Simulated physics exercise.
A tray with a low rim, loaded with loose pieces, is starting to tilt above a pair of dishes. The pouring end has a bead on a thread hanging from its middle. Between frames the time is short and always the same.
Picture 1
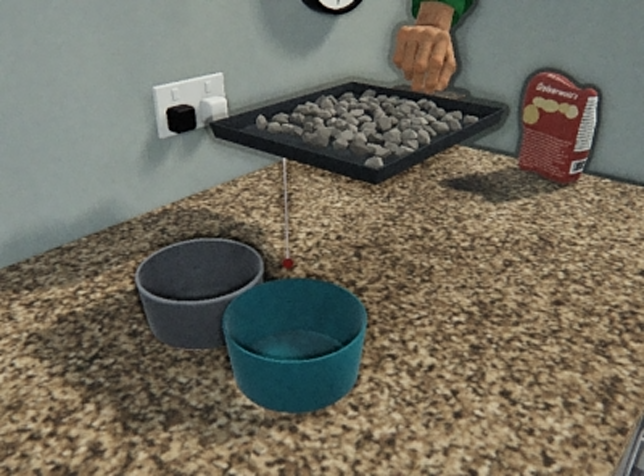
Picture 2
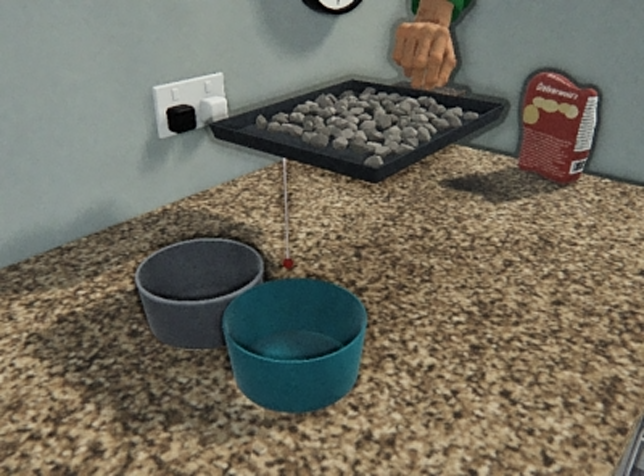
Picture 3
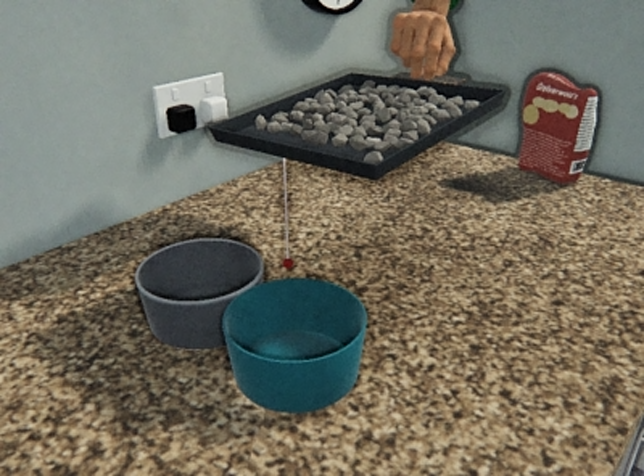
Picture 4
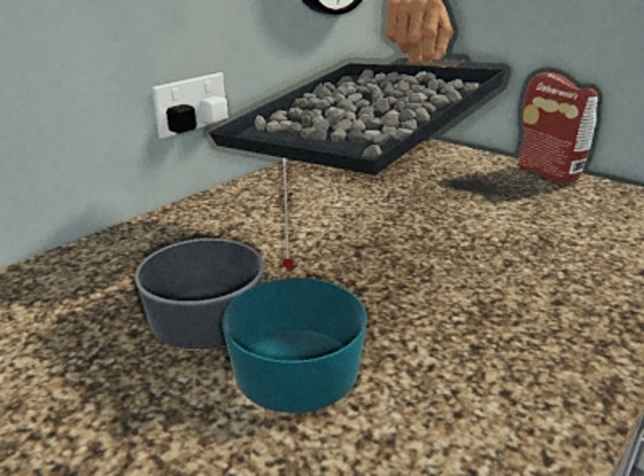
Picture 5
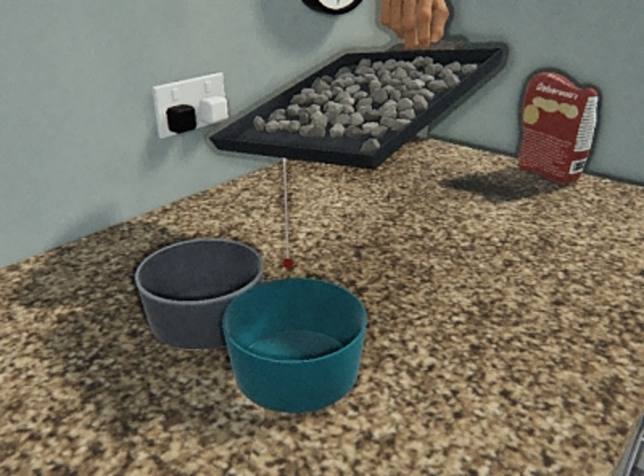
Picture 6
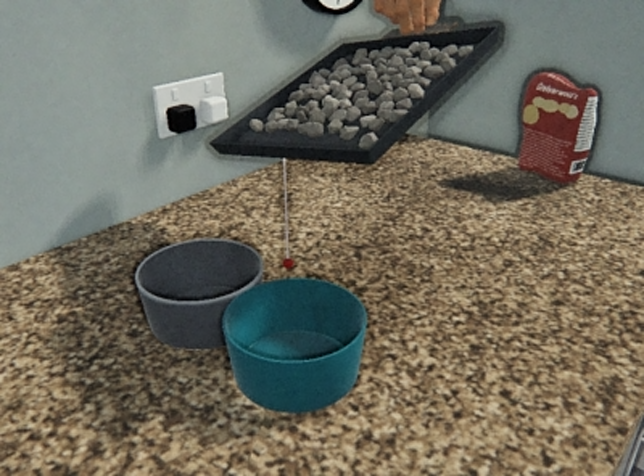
A speckled brown granite countertop against a pale grey-blue wall is seen from above at an angle by a still camera. A hand in a green sleeve holds a black tray of grey stones, a red bead hanging on a thread beneath it, above a grey bowl on the left and a teal one on the right, with a red packet behind. The hand lifts the tray's far side, tilting it gradually towards its near edge, while the bowls stay put.
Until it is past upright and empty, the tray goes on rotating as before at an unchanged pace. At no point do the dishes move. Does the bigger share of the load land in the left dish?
The left dish.
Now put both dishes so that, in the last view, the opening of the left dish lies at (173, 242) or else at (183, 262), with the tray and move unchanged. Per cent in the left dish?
40 %, 70 %.
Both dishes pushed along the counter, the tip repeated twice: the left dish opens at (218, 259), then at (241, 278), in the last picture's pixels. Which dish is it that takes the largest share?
Answer, in order: The one to the left and the one to the left.
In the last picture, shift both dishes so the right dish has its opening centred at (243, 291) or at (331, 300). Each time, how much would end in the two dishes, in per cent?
In order: 60 per cent and 100 per cent.
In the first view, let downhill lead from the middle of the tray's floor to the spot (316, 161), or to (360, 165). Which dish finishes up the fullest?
Results - the dish on the right side first, the dish on the right side second.
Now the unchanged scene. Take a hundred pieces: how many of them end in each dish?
Count per hundred - left dish ~ 80, right dish ~ 0.
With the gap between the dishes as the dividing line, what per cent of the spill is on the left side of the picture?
60 per cent or thereabouts.
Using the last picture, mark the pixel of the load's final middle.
Near pixel (209, 301).
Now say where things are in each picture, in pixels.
Corners of the pouring end (214, 122) and (376, 167), level; middle of the load (364, 121), bits of gravel; left dish (152, 316); right dish (245, 374); bead on its thread (288, 263), in the first frame.
Corners of the pouring end (214, 123) and (376, 166), level; middle of the load (364, 119), in the second frame.
Corners of the pouring end (214, 126) and (375, 163), tipped barely, lowest at the left corner; middle of the load (364, 113), in the third frame.
Corners of the pouring end (213, 131) and (373, 158), tipped a little, lowest at the left corner; middle of the load (362, 105), in the fourth frame.
Corners of the pouring end (214, 136) and (370, 152), tipped clearly, lowest at the left corner; middle of the load (360, 97), in the fifth frame.
Corners of the pouring end (214, 141) and (367, 148), tipped clearly, lowest at the left corner; middle of the load (357, 88); left dish (152, 316); right dish (245, 374), in the sixth frame.
Just after the last frame, tray tipped steeply; almost all on the tray; just a few in the left dish; about a tenth in the air.
A moment on, tray tipped past a quarter turn; about a tenth on the tray; just a few in the right dish; the larger part in the left dish; about a tenth outside both; about a tenth in the air.
Further on, tray tipped past a quarter turn; just a few in the right dish; the larger part in the left dish; about a tenth outside both.
When it is over, tray tipped past a quarter turn; just a few in the right dish; the larger part in the left dish; about a tenth outside both.
